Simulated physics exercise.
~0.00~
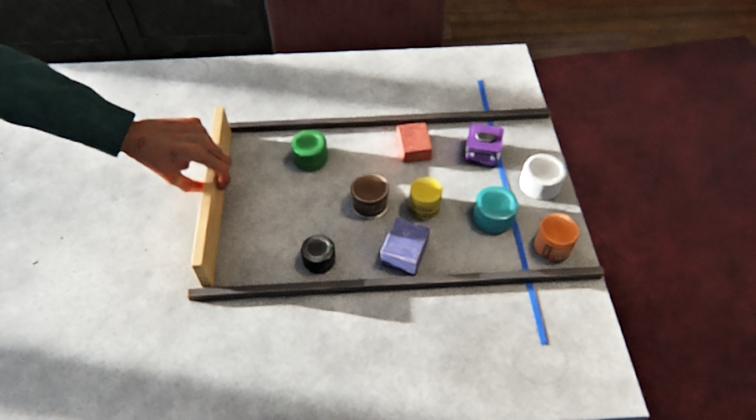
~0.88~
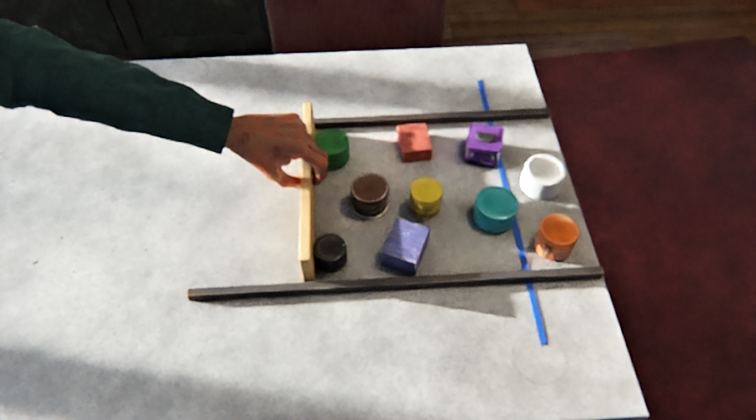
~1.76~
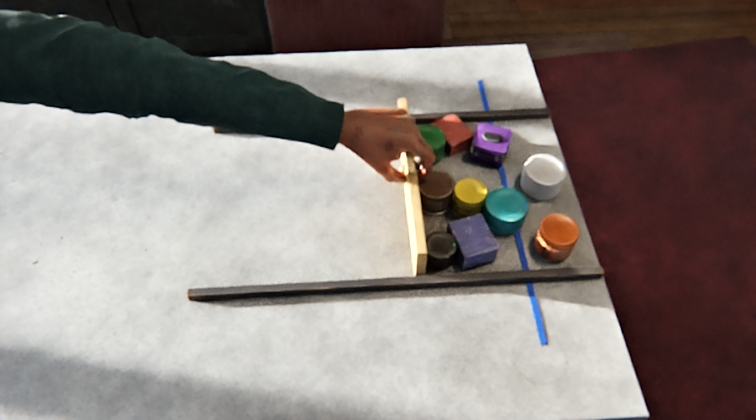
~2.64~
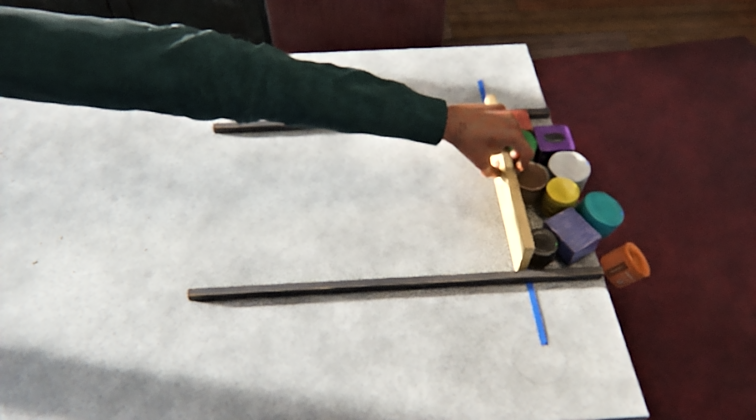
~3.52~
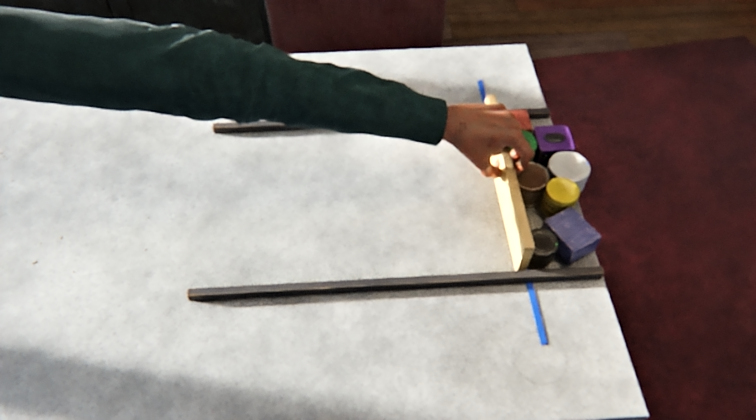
A hand slid an upright wooden board to the right across a table, sweeping a group of colourful lids, tubs and blocks together toward the edge. It stopped at the blue tape, and the orange tub and turquoise lid fell off while the others stayed.
